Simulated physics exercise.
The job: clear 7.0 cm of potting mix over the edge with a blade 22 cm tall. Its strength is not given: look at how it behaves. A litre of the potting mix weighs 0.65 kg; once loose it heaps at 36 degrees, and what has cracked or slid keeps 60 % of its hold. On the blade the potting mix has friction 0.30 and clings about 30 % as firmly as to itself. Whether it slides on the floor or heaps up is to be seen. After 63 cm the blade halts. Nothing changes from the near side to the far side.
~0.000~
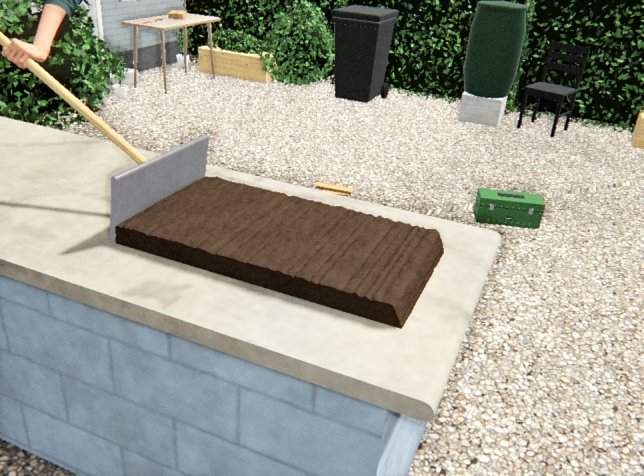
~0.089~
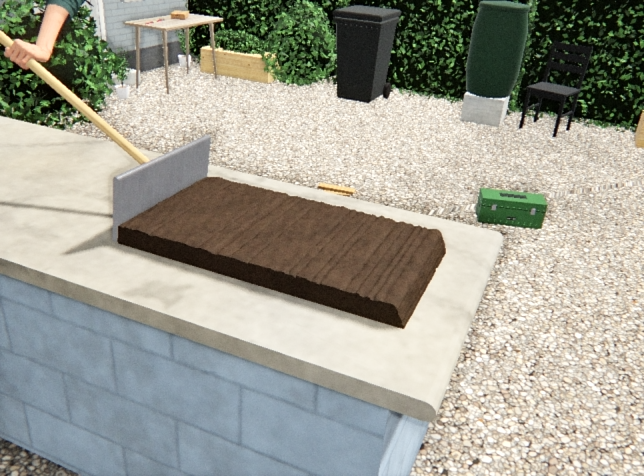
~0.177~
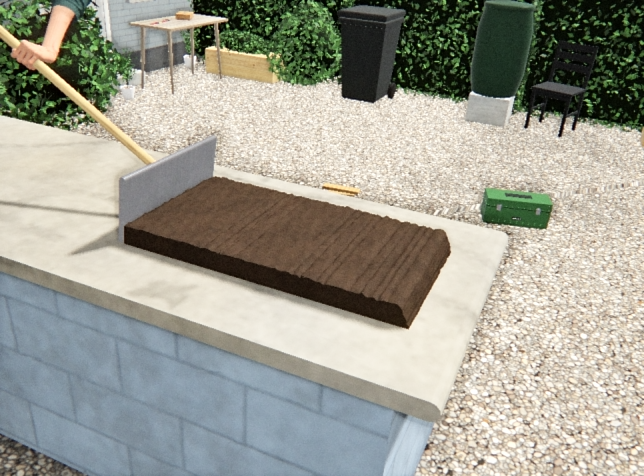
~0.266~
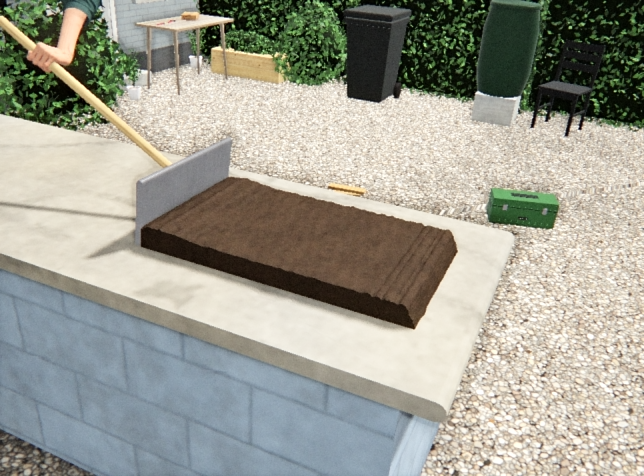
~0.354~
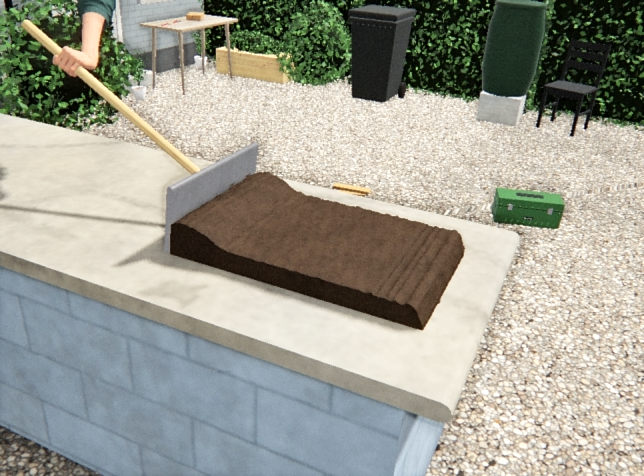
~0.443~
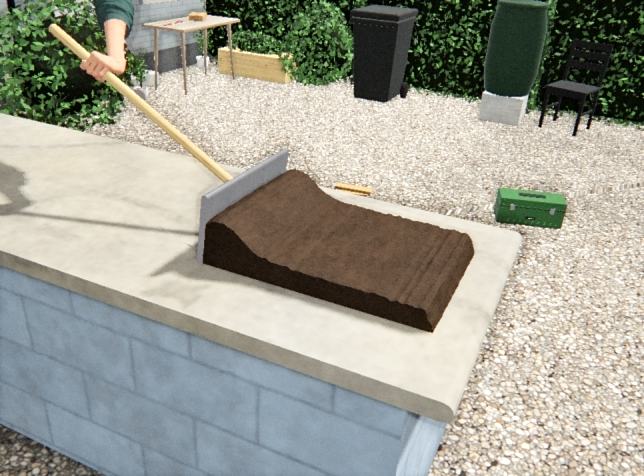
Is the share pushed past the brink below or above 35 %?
It comes out above 35 %.
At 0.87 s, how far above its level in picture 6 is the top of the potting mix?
About 0 cm.
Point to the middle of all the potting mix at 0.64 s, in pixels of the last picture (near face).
At about (360, 295).
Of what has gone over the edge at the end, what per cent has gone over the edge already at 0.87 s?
About 30 %.
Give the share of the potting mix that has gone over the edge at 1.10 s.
Some 40 per cent.
By 0.64 s, 0 % has gone over the edge.
By 0.87 s, 14 % has gone over the edge.
By 1.10 s, 38 % has gone over the edge.
By 1.32 s, 51 % has gone over the edge.
By 1.48 s, at the end, 51 % has gone over the edge.
